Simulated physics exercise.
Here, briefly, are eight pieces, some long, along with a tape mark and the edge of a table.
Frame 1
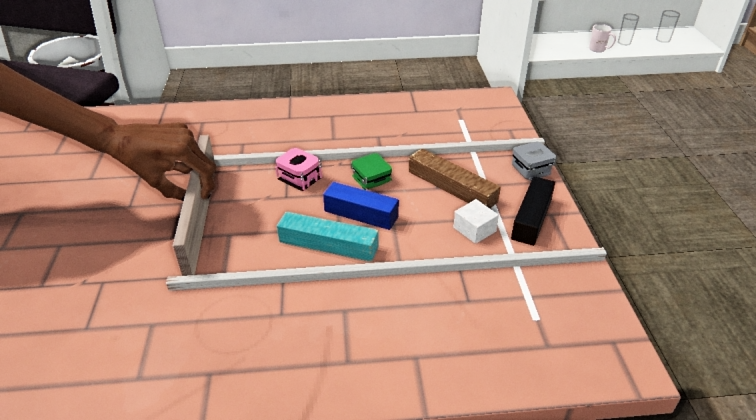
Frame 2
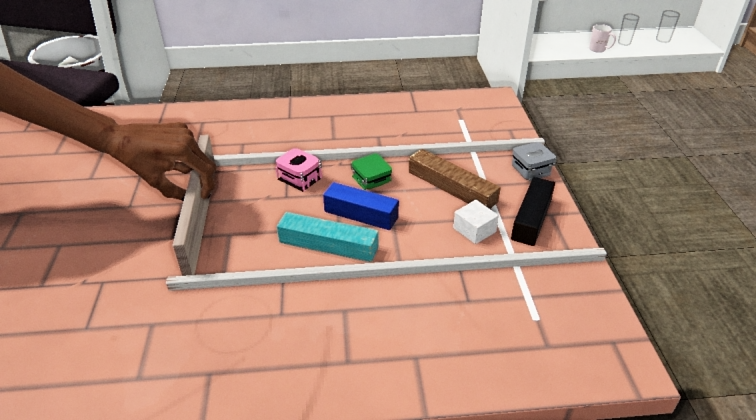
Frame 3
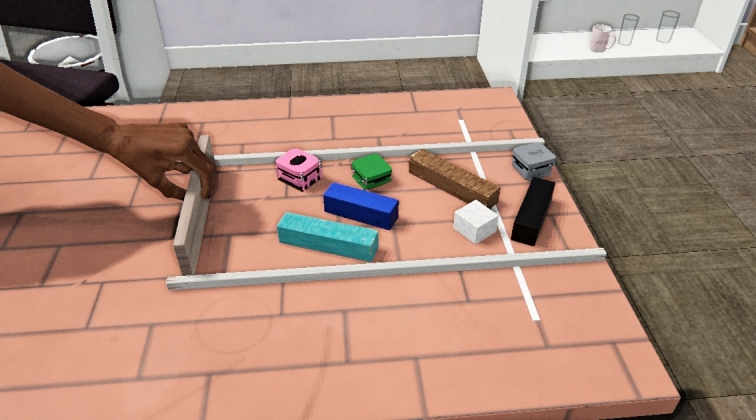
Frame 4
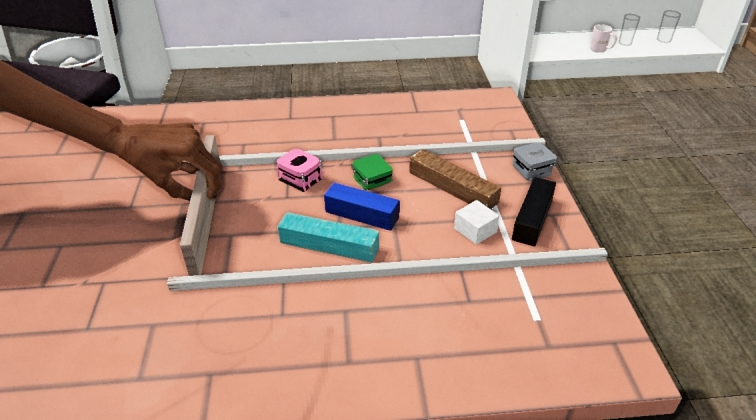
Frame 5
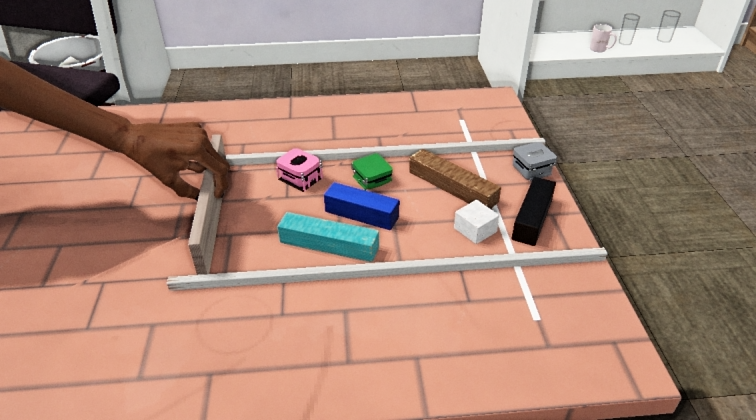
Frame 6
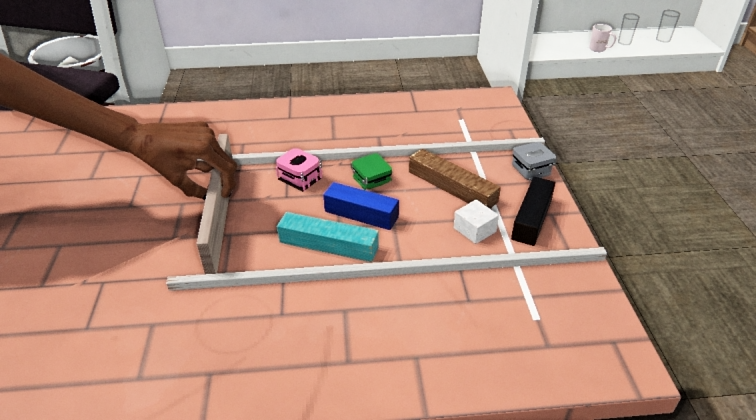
On a brick-patterned tabletop in a carpeted room, seen from above at an angle, a hand holds an upright board at the left between two pale rails. Pink and green cases, blue and turquoise bars, and a brown bar lie ahead, with a white block, black stick and grey case near a white tape line at right. The hand slides the board slightly rightward, while the pieces and camera stay still.
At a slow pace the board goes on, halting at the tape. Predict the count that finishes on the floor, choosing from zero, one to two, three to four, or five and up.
The count on the floor is one to two.
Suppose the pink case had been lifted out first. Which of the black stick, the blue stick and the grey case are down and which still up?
The black stick: Drops. The blue stick: Remains. The grey case: Remains.
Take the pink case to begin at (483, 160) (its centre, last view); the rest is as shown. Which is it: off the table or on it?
From that start it hangs on.
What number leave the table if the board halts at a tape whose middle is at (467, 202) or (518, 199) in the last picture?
The counts would come to 0 and 4.
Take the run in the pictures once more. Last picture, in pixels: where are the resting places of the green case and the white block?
You'll find the green case at roughly (526, 168) and the white block at roughly (583, 215).
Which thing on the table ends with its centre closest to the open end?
Going by centres, it is the white block.
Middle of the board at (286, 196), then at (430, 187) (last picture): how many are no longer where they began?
At the first spot 2, then 7.
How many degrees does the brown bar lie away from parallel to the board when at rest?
It is near 0° out of line.
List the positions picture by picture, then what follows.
In the first picture, grey case (533, 162); black stick (534, 210); white block (476, 221); board (197, 201); tape (491, 200).
In the second picture, black stick (534, 210); brown bar (453, 179).
In the third picture, white block (476, 222); turquoise bar (328, 237).
In the fourth picture, grey case (533, 162); green case (373, 173).
In the fifth picture, black stick (534, 210); pink case (299, 170).
In the sixth picture, grey case (533, 162); black stick (534, 210); white block (476, 222); board (218, 200); tape (492, 200).
Early on, none off yet; grey case at rest near (533, 162); black stick at rest near (534, 210); white block at rest near (476, 222).
A while later, none off yet; grey case moving near (542, 163); black stick travelled a little near (573, 208); white block travelled well along near (543, 217).
Finally, the number that fall off is one or two; lost, black stick and grey case.
